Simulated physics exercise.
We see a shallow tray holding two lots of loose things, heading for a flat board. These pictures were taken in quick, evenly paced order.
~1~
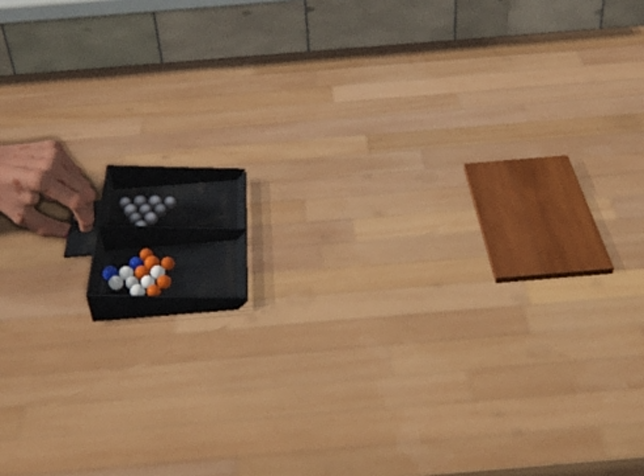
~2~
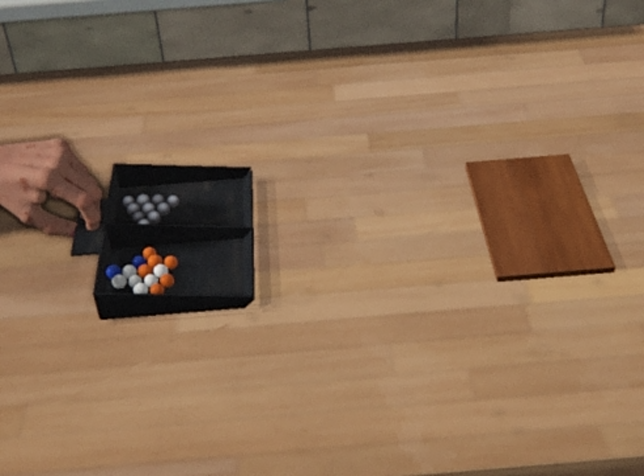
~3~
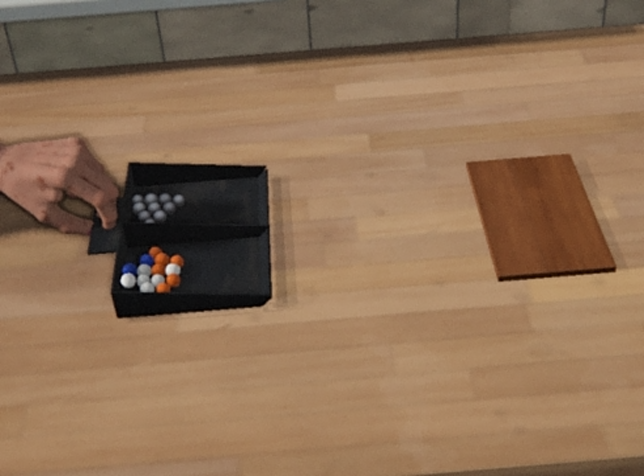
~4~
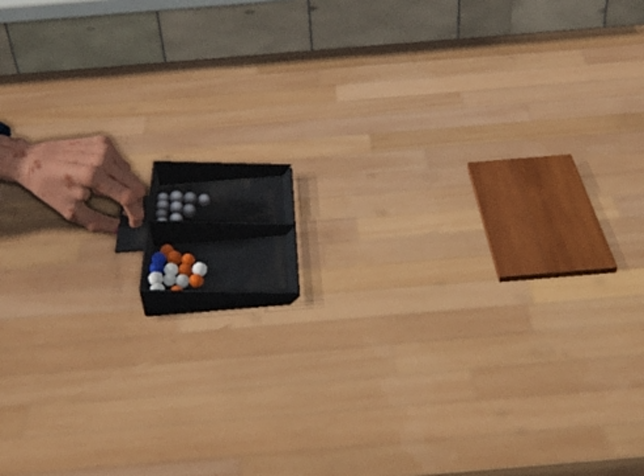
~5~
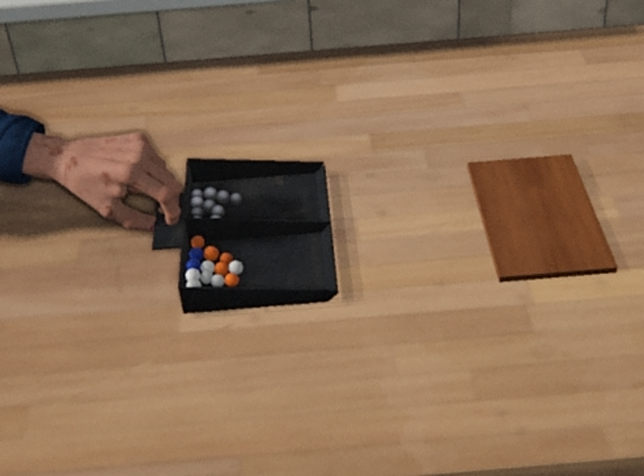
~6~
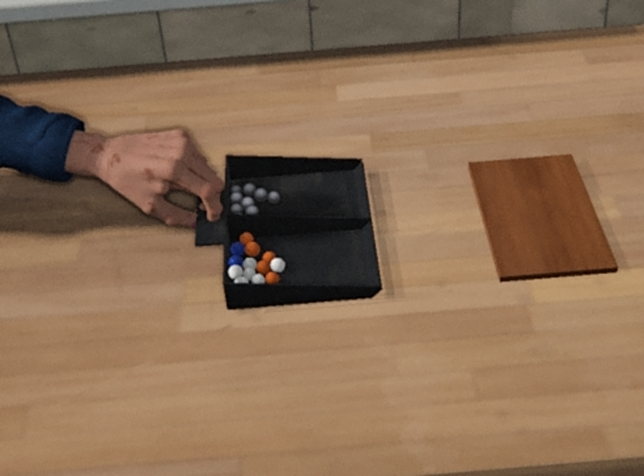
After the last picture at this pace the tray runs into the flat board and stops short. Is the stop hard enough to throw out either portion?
At the jolt the front portion sheds some pieces; the back portion sheds some pieces.
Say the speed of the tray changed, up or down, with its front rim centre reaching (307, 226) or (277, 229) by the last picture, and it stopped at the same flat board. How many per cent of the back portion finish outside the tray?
Lab note: Share about 0 per cent at the first pace, 0 per cent at the second.
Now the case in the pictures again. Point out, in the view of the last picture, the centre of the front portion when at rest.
I'd place the middle near (450, 252).
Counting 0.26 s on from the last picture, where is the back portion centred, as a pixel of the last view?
Its centre lies close to (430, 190) in the last picture.
Then, 0.08 s on from there, tray still sliding, front rim near (426, 216); front portion all inside; back portion all inside.
Then, 0.26 s on from there, tray stopped at the flat board; front portion all inside, moved towards the front rim; back portion all inside, moved towards the front rim.
Then, 0.47 s on from there, tray stopped at the flat board; front portion near half out of the tray; back portion near half out of the tray.
In the end, tray stopped at the flat board; front portion near half out of the tray; back portion near half out of the tray.
